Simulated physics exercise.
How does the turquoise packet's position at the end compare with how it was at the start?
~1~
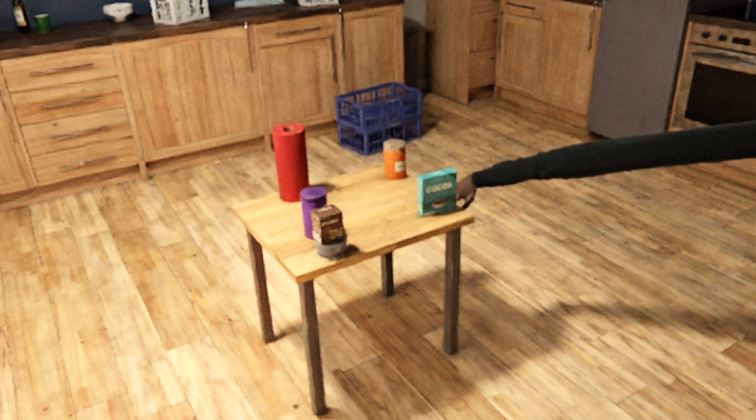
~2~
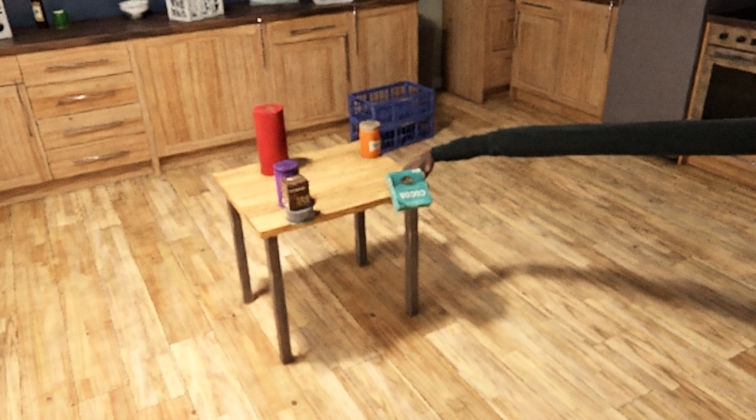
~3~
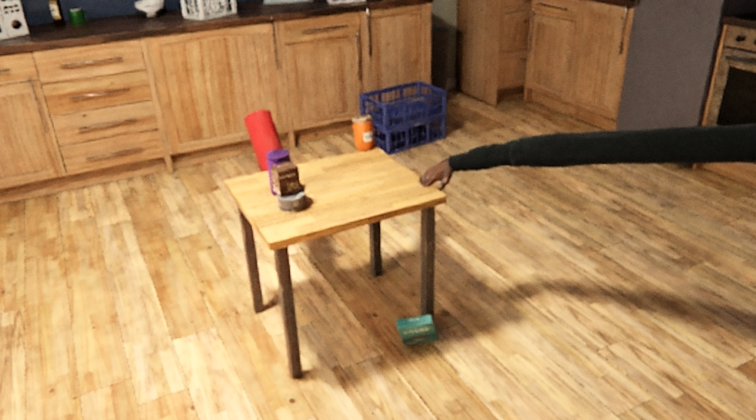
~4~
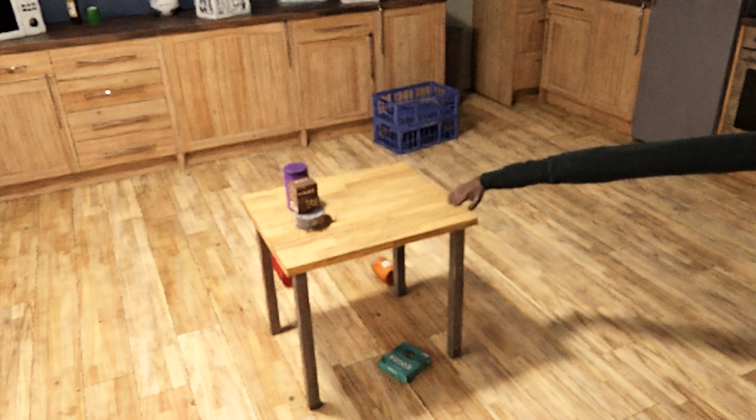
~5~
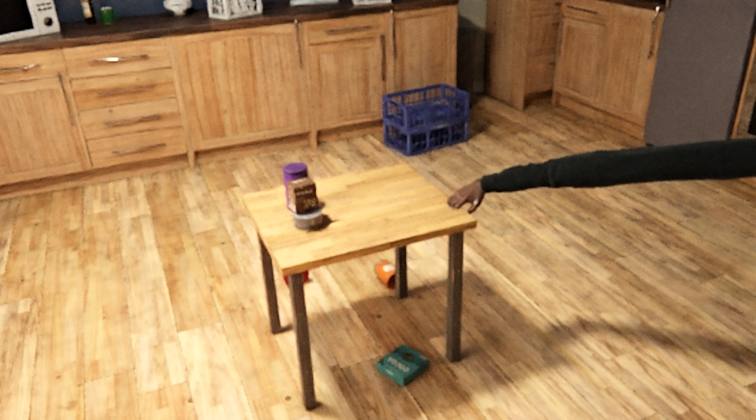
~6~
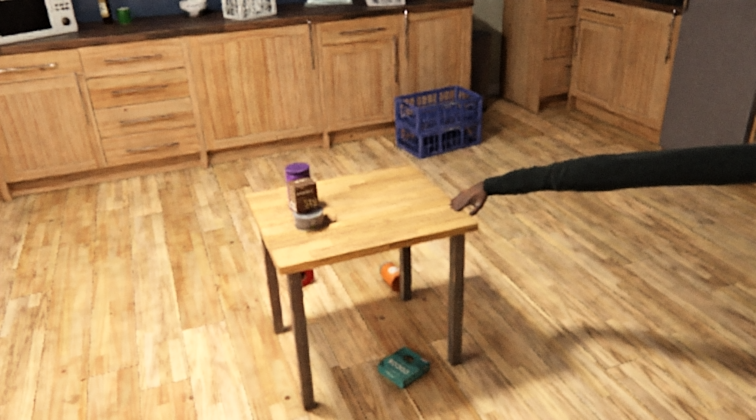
At the start the turquoise packet stood upright on the table, but by the end it was lying on its side on the floor.
